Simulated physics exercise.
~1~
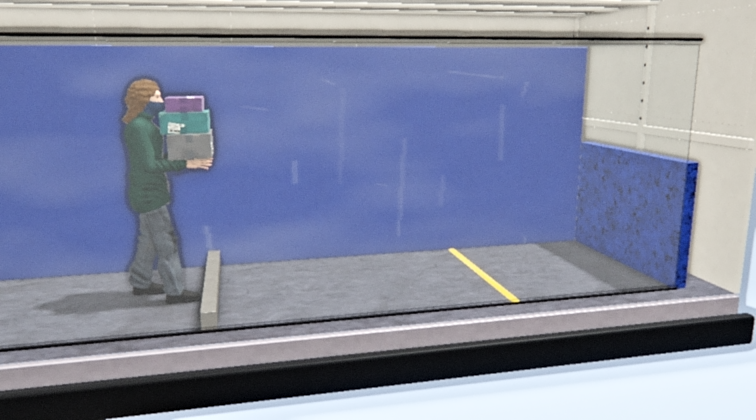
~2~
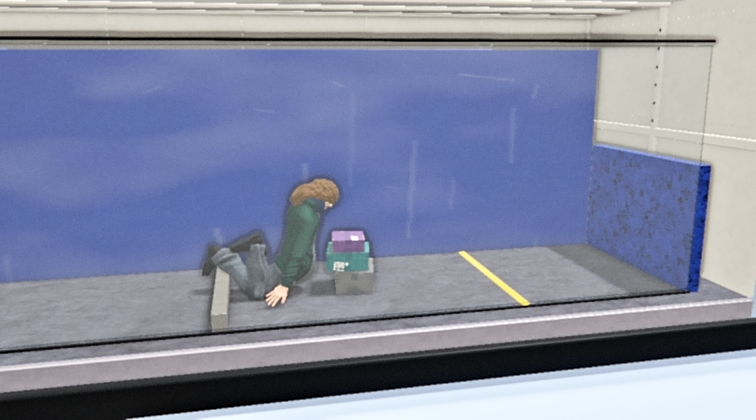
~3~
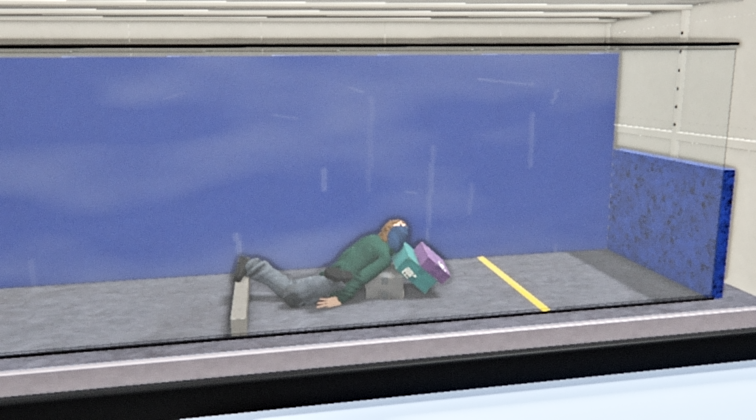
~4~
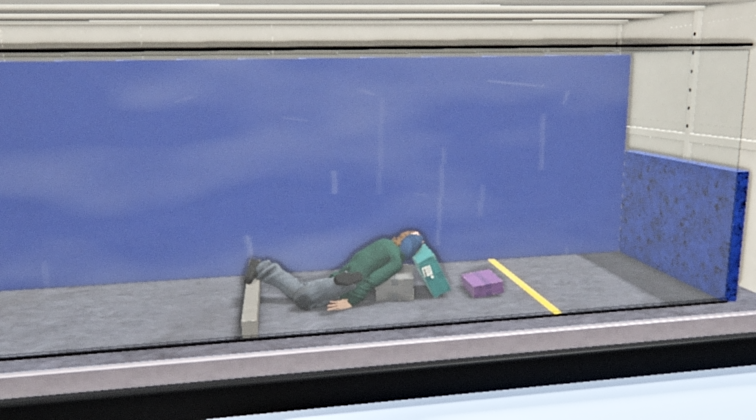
A long-haired figure in a green top, carrying three stacked boxes, trips over a low rail and pitches forward to the right onto the floor. The figure ends face down over the grey and teal boxes, while the purple one tumbles off and lies just short of the yellow line.
